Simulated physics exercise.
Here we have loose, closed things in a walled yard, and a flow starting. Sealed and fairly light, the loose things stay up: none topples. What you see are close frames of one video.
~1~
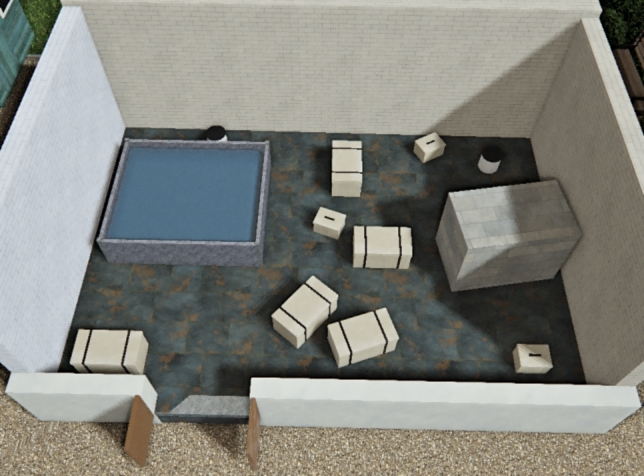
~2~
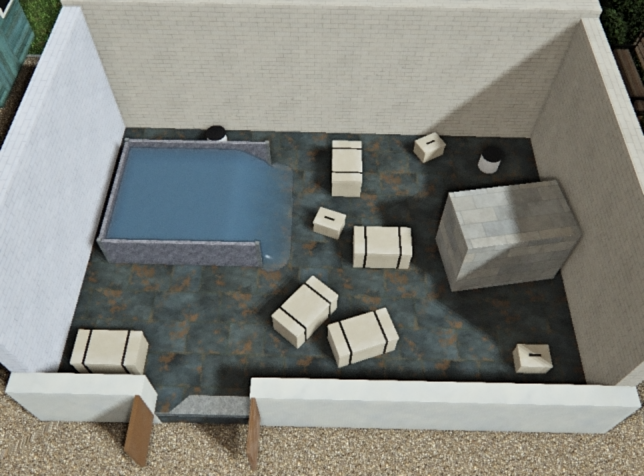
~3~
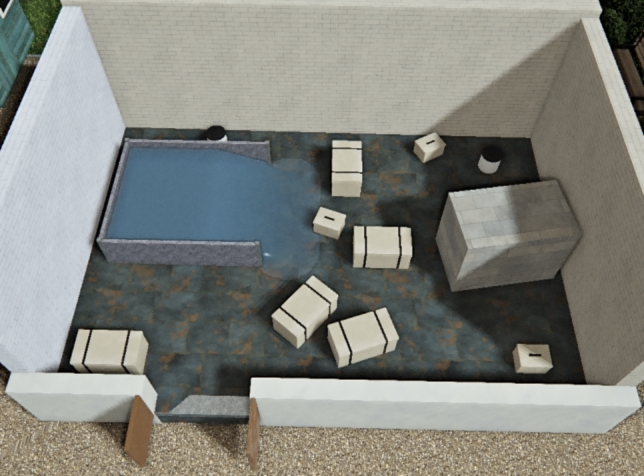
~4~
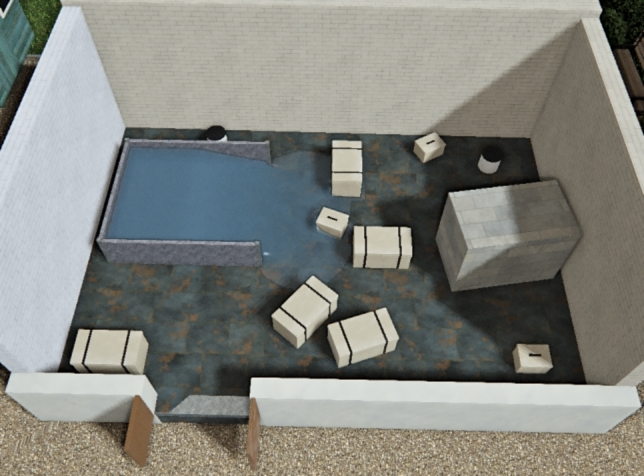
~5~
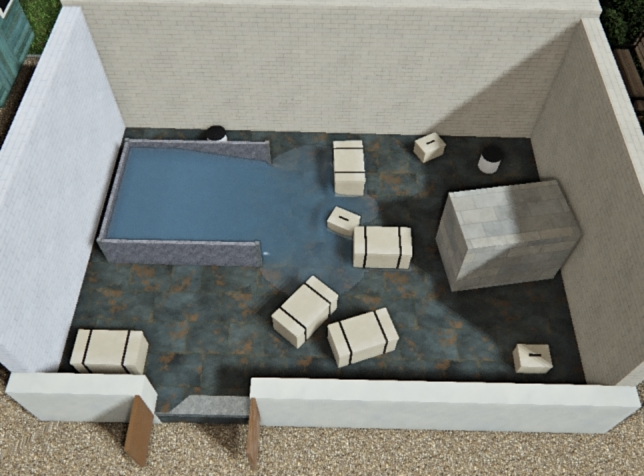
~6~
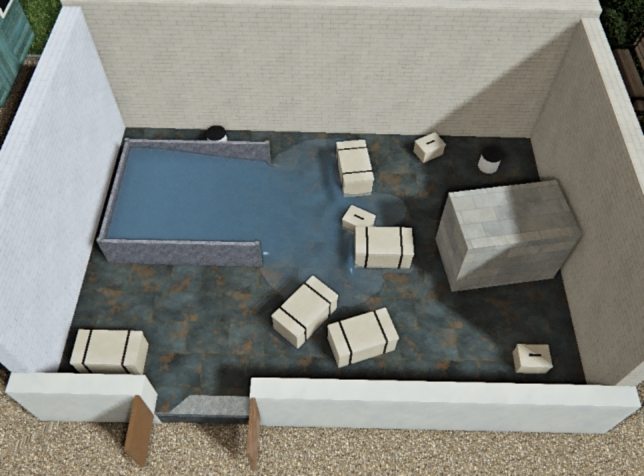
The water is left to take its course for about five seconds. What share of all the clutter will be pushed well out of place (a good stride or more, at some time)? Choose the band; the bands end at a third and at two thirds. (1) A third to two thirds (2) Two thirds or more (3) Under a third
Option 1: A third to two thirds.
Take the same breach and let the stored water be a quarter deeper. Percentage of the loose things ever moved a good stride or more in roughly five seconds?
I'd put it near 60 out of a hundred.
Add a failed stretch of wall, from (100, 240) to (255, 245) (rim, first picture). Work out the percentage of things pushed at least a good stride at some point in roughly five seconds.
Some 10 per cent.
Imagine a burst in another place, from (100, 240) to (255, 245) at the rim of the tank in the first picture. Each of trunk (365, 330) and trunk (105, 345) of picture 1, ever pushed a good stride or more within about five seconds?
The first: Stayed short; the second: Cleared that distance.
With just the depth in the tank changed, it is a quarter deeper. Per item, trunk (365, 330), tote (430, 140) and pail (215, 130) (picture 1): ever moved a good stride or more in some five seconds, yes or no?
In the order you named them: Stayed within the threshold, went past the threshold, stayed within the threshold.
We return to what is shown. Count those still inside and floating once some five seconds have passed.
The number is 6.
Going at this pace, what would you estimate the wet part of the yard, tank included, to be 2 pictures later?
Something like 35 in a hundred.
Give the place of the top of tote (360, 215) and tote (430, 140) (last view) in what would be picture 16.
Expect them at roughly (541, 198) and roughly (461, 140).
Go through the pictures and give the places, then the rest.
A tote at (329, 219) rests on the ground; a trunk at (347, 160) rests on the ground; 0 of 10 have shifted, in the first picture.
A tote at (329, 219), on the bottom; a trunk at (347, 160), on the bottom; 0 of 10 have shifted, in the second picture.
A tote at (329, 219) rests on the ground; a trunk at (347, 160) rests on the ground; 0 of 10 have shifted, in the third picture.
A tote at (332, 219) rests on the ground, close to its start; a trunk at (347, 160) rests on the ground; 0 of 10 have shifted, in the fourth picture.
A tote at (344, 219), on the bottom, close to its start; a trunk at (349, 160) rests on the ground; 1 of 10 have shifted, in the fifth picture.
A tote at (359, 217) rests on the ground, a stride from its start; a trunk at (355, 160), on the bottom, close to its start; 2 of 10 have shifted, in the sixth picture.
A moment on, 1 of 10 are well off their spots; 0 afloat.
Next, 4 of 10 are well off their spots; 0 afloat.
Later, 5 of 10 are well off their spots; 5 afloat.
In the end, 4 of 10 are well off their spots, and 6 have been at some point; 6 afloat.
